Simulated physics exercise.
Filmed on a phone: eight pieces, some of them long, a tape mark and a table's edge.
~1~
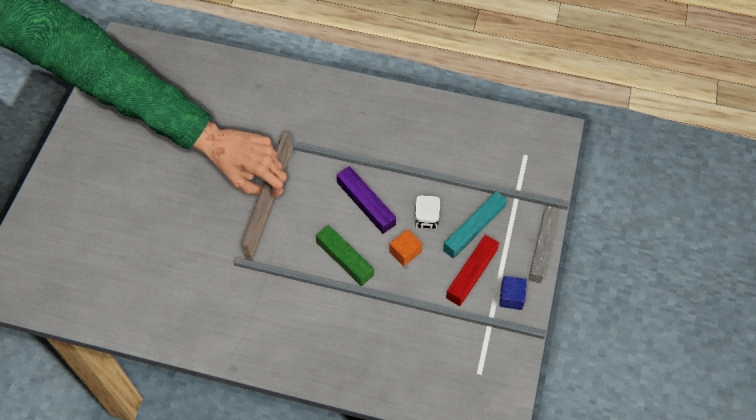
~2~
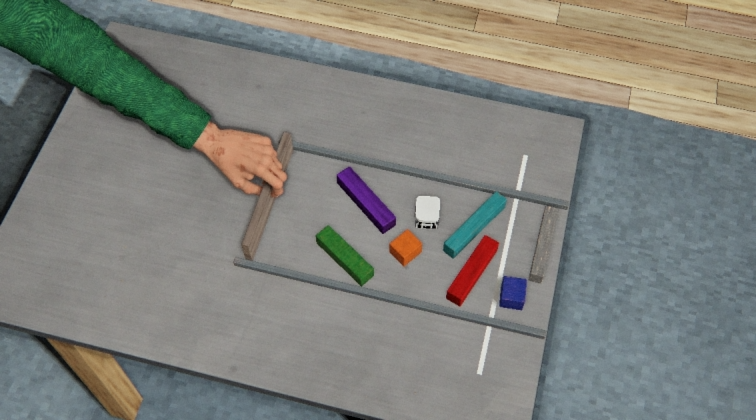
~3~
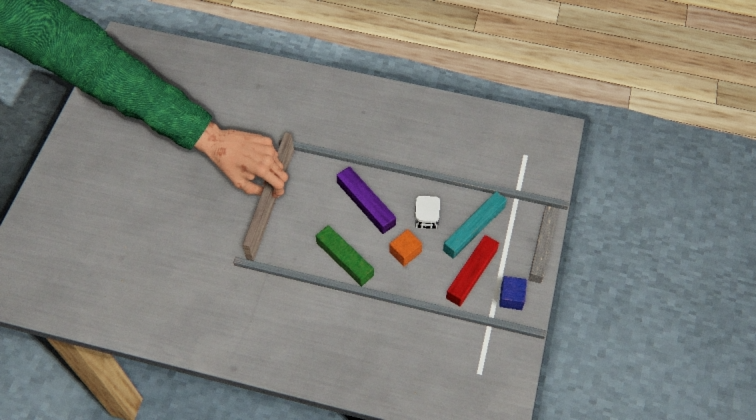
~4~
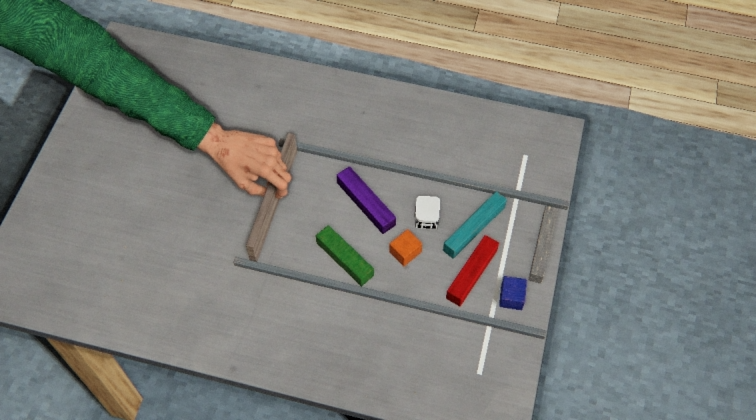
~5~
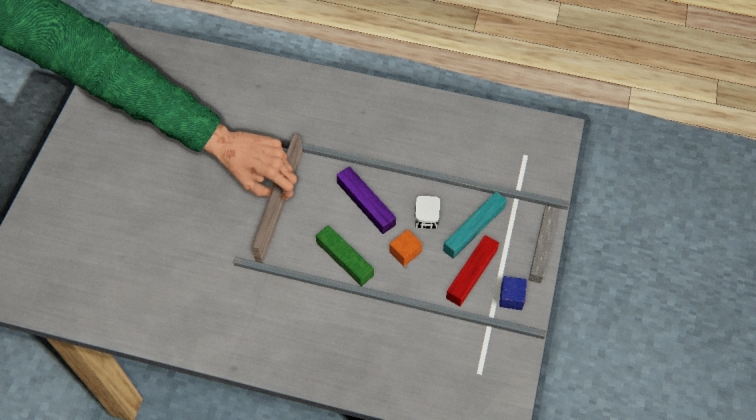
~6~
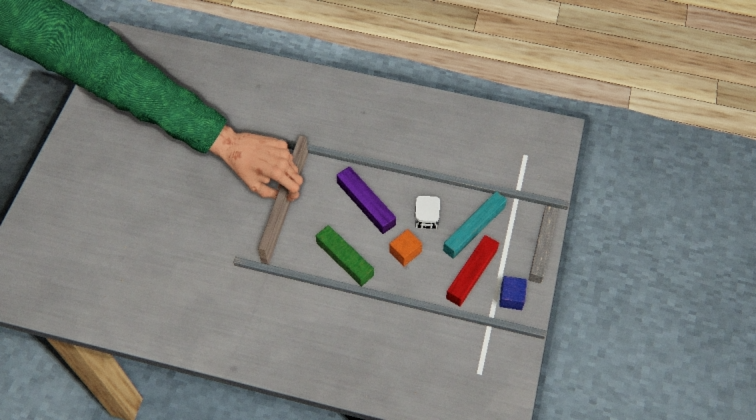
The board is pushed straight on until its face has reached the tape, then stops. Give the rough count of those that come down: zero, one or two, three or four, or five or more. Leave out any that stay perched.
In the end the number that fall off is three or four.
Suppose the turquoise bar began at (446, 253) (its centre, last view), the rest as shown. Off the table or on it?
Then it is kept.
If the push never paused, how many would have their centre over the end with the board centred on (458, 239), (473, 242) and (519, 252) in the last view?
It would be 0, 1 and 4.
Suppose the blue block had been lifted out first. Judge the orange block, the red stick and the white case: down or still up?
The orange block does not fall, the red stick tumbles off, the white case is kept.
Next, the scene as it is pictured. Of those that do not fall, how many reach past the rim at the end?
2 of them.
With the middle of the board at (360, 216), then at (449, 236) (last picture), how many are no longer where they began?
First 3, then 7.
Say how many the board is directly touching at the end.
In contact: 2.
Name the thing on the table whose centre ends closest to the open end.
That is the turquoise bar.
Soon after, none off yet; grey bar at rest near (544, 244); blue block at rest near (513, 293); red stick at rest near (473, 270).
In the end, the number that fall off is three or four; gone, red stick, blue block and grey bar.
